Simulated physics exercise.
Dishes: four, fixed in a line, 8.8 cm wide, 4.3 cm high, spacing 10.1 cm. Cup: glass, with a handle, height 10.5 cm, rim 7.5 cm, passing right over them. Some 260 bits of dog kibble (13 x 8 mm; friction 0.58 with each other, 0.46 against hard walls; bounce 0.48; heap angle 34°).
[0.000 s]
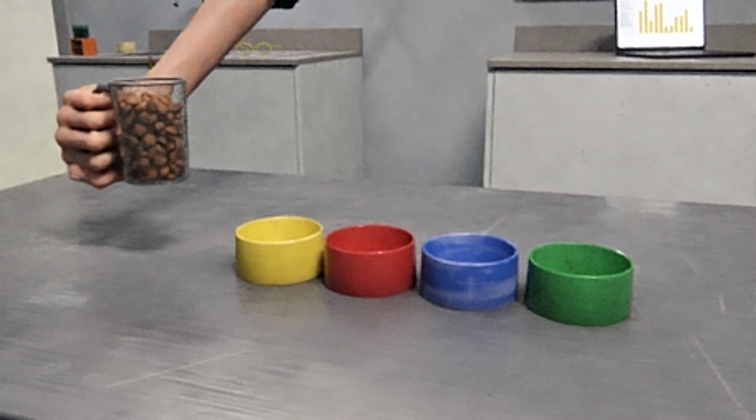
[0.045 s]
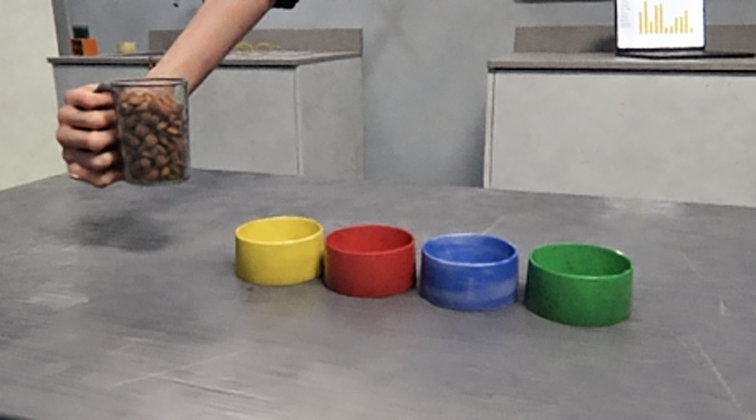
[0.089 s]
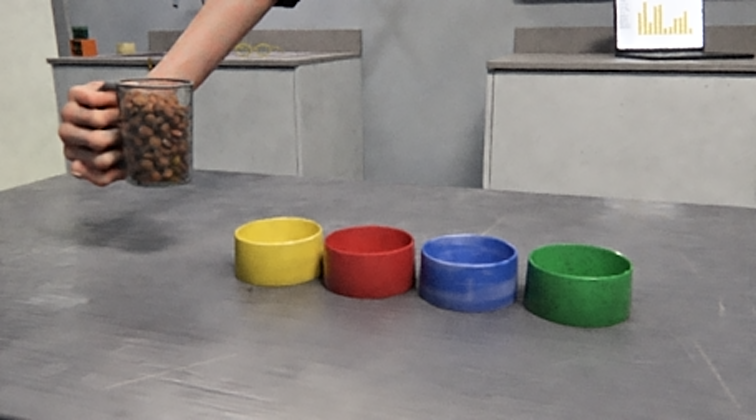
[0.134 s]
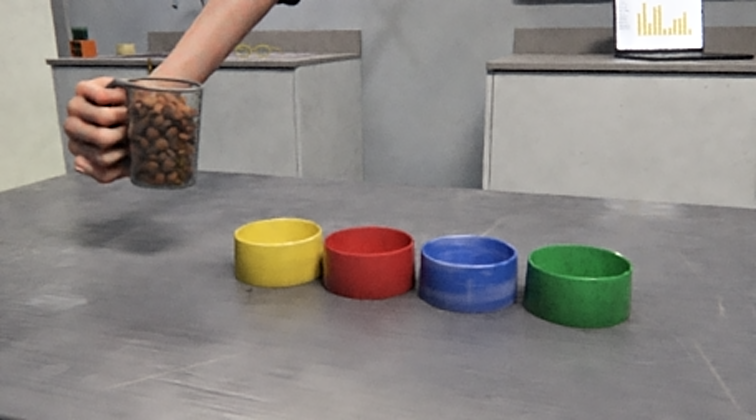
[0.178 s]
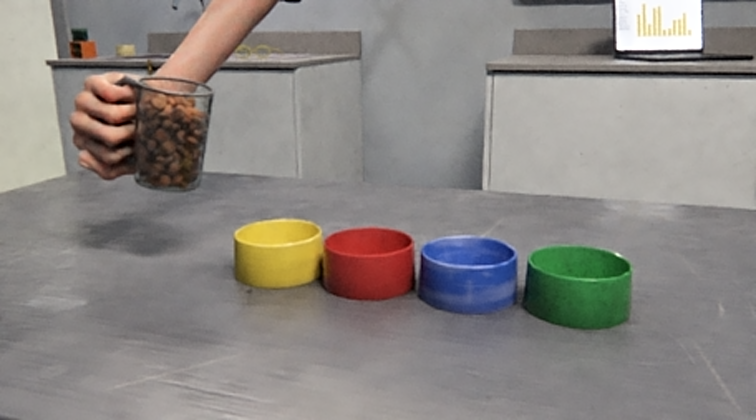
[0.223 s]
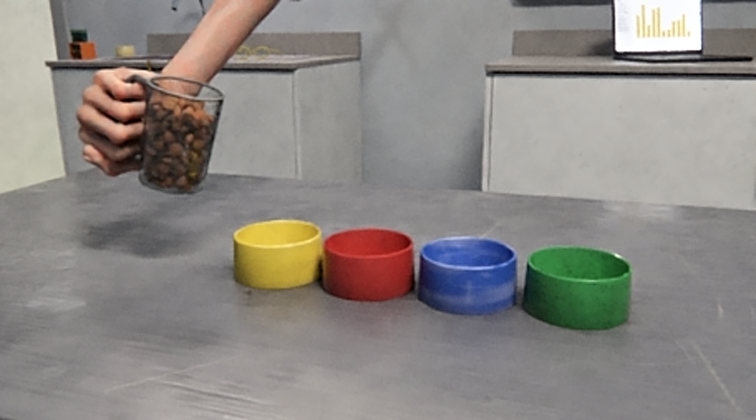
A hand held a clear mug full of brown nuggets at the left, then moved it slightly right while tilting it a little toward the yellow, red, blue and green dishes, which stayed still.
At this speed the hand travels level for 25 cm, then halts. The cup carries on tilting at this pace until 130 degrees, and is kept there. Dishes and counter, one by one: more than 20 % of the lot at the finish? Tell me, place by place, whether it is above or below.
Red: Below the mark; blue: Above the mark; green: Below the mark; yellow: Below the mark; counter: Above the mark.
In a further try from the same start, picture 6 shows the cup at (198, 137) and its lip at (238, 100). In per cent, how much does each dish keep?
In the end red holds 10, blue holds 50, green holds 0, yellow holds 0.
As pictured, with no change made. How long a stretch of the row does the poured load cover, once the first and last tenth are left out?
10 cm, roughly.
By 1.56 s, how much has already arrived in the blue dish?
About 50 per cent by then.
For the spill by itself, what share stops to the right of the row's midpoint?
Fraction on that side: Around 60 %.
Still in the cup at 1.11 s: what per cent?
Roughly 90 in a hundred.
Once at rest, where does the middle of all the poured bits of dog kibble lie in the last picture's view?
Approximately (446, 280) in the last picture.
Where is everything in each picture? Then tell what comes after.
The first frame shows cup at (153, 131), tilt 0 degrees, lip at (178, 82), moved 0.0 cm; middle of the pieces at (152, 142); yellow dish at (279, 230); red dish at (370, 239); blue dish at (470, 249); green dish at (580, 259).
The second frame shows cup at (154, 131), tilt 1 degrees, lip at (180, 83), moved 0.2 cm; middle of the pieces at (153, 142).
The third frame shows cup at (158, 132), tilt 3 degrees, lip at (186, 86), moved 0.7 cm; middle of the pieces at (156, 143).
The fourth frame shows cup at (164, 133), tilt 7 degrees, lip at (196, 90), moved 1.6 cm; middle of the pieces at (162, 144).
The fifth frame shows cup at (172, 135), tilt 12 degrees, lip at (207, 95), moved 2.6 cm; middle of the pieces at (169, 145).
The sixth frame shows cup at (179, 136), tilt 16 degrees, lip at (218, 100), moved 3.6 cm; middle of the pieces at (176, 146); yellow dish at (278, 234); red dish at (368, 243); blue dish at (468, 252); green dish at (579, 263). The cup turns about 100 degrees a second and travels 22 cm a second.
After 0.76 s, tilt 71 degrees; cup holds 100 %.
After 1.11 s, tilt 106 degrees; cup holds 90 %, red 5 %.
Then, at 1.56 s, tilt 130 degrees; cup holds 0 %, red 10 %, blue 50 %.
In the end, at 2.2 s, red 10 %, blue 50 %, green 0 %, yellow 0 %, counter 40 %.
